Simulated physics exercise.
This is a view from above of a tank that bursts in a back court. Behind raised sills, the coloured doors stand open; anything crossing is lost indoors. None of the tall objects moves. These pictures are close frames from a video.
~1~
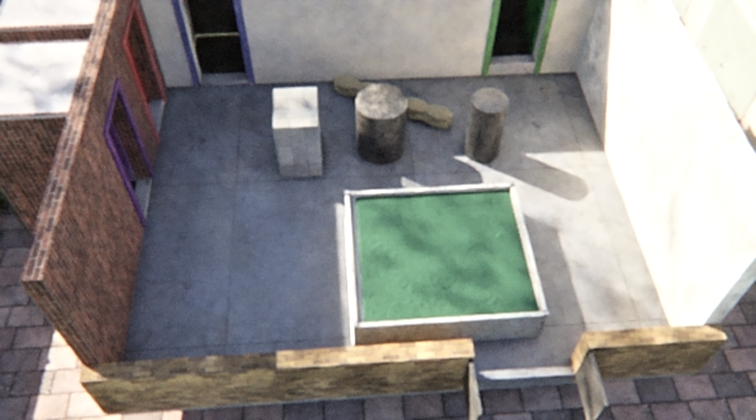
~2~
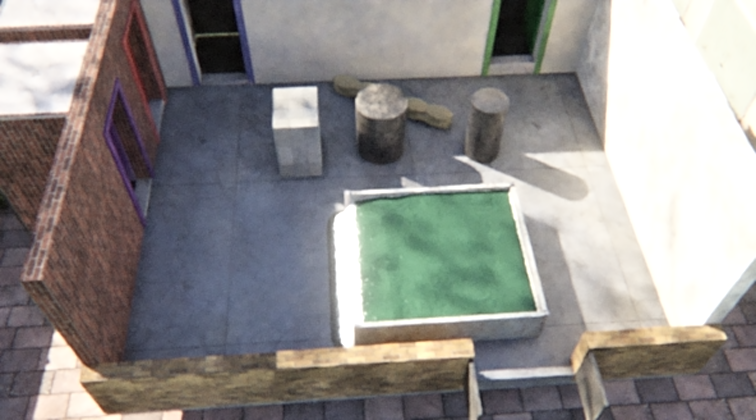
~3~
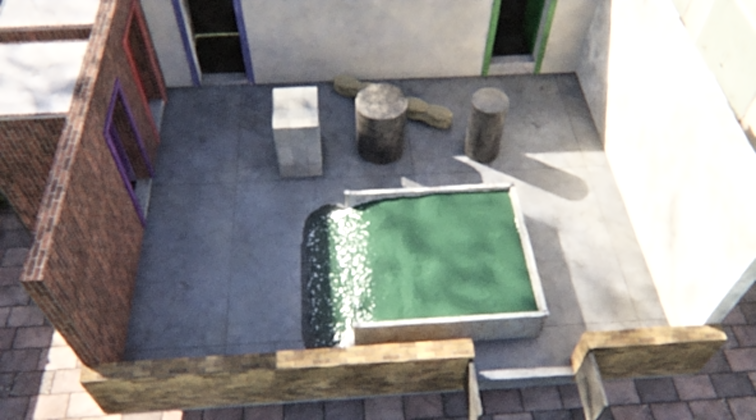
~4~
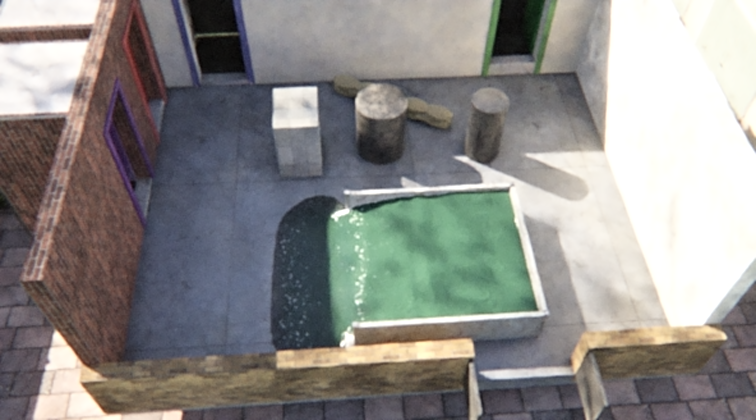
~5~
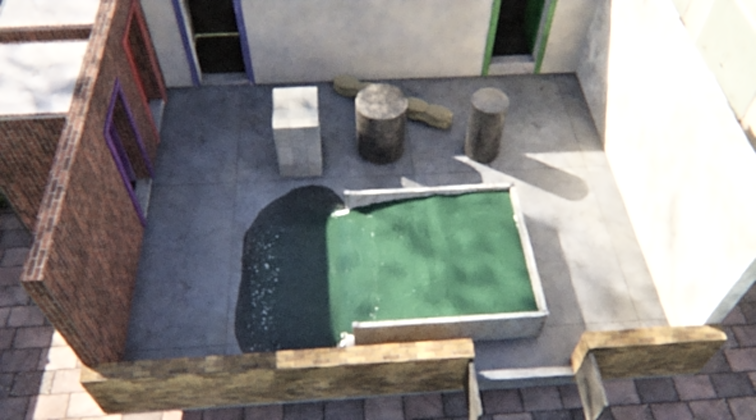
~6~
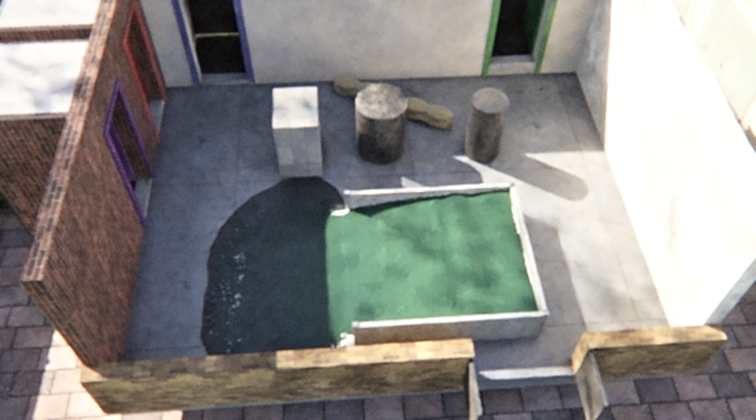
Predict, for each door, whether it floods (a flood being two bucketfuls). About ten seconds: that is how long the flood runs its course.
The green door sees no more than two buckets come in; the purple door sees more than two buckets come in; the red door sees no more than two buckets come in; the blue door sees more than two buckets come in.
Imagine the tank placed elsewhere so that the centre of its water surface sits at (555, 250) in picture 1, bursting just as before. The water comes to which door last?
The one in green.
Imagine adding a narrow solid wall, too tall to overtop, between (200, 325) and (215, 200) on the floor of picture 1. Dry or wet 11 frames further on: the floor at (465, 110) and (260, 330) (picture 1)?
As listed: Clear, flooded.
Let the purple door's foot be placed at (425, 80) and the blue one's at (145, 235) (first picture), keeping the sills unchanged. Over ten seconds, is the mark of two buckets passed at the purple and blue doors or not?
Purple door: Stays below the line; blue door: Crosses the line.
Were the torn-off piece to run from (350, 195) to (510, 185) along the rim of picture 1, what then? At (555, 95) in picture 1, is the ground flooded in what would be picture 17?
Verdict: Wet.
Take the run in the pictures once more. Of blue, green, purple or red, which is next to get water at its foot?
The purple door.
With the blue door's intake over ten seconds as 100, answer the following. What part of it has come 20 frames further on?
Close to 0 out of every hundred.
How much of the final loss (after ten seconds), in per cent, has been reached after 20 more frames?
My figure: 25 percent.
A moment on, water covers 30 % of the floor; the green door not reached, the purple door not reached, the red door not reached, the blue door not reached.
Next, water covers 35 % of the floor; the green door not reached, the purple door under two buckets in, the red door not reached, the blue door not reached.
Then, water covers 40 % of the floor; the green door not reached, the purple door far over two buckets in, the red door wet at the sill, nothing in, the blue door not reached.
Later, water covers 55 % of the floor; the green door not reached, the purple door far over two buckets in, the red door under two buckets in, the blue door over two buckets in.
In the end, water covers 75 % of the floor; the green door not reached, the purple door far over two buckets in, the red door under two buckets in, the blue door far over two buckets in.
